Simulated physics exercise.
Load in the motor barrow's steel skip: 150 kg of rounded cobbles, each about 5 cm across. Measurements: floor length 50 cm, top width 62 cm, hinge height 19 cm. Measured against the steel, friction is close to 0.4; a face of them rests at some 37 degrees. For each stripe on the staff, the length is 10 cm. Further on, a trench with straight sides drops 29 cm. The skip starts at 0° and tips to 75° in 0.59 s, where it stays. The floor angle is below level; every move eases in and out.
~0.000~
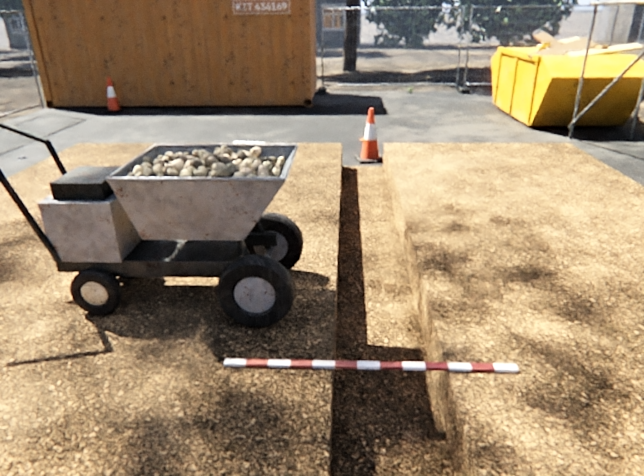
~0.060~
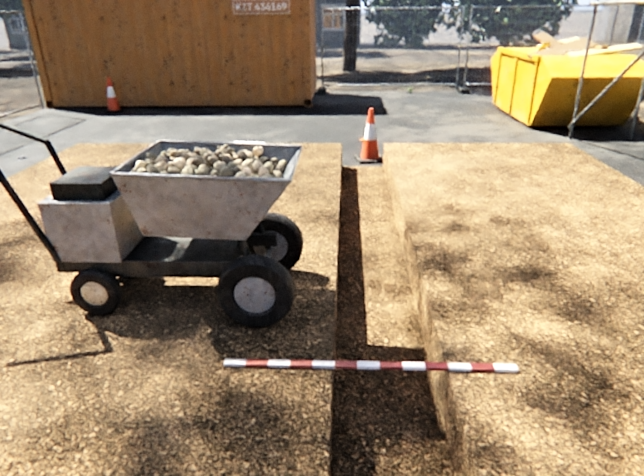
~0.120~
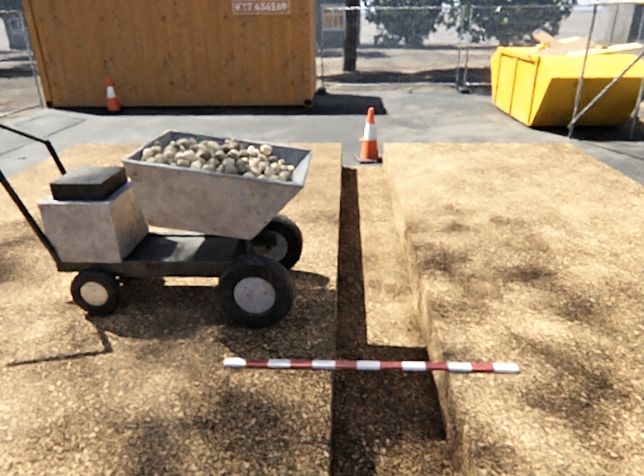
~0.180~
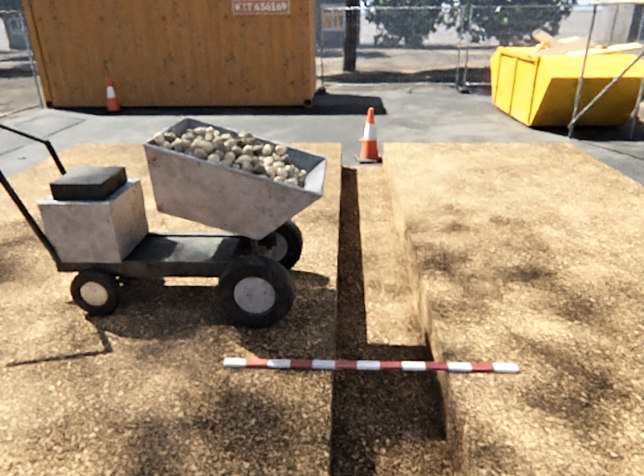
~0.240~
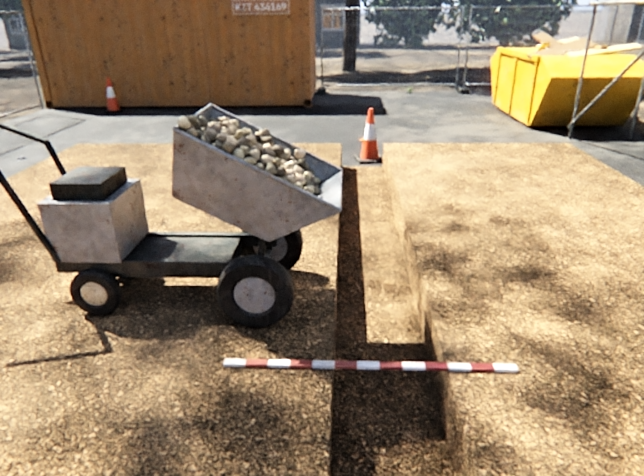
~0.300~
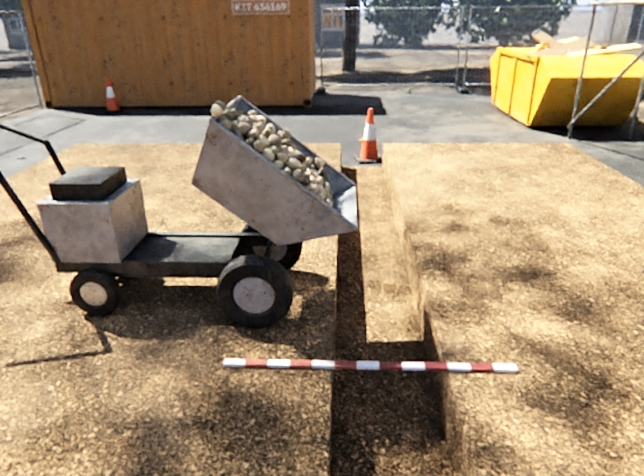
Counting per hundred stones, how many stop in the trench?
Some 54.
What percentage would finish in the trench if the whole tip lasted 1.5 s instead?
Expected share: Around 85%.
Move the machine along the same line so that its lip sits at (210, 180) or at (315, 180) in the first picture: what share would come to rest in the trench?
100 % and 25 %.
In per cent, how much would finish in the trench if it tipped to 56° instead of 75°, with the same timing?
Then close to 30 per cent.
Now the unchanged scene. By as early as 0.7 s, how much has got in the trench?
About 30 per cent by then.
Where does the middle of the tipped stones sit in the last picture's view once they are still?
At about pixel (421, 318) in the last view.
After 0.4 s the floor is at 63°; 100 % in the skip; the foremost stones are at (372, 236).
After 0.7 s the floor is at 75°; 51 % in the skip, 30 % in the trench, 19 % past the trench; the foremost stones are at (463, 297).
After 1.0 s the floor is at 75°; 9 % in the skip, 44 % in the trench, 46 % past the trench; the foremost stones are past the picture's edge.
After 3.0 s the floor is at 75°; 0 % in the skip, 54 % in the trench, 46 % past the trench; the foremost stones are past the picture's edge.
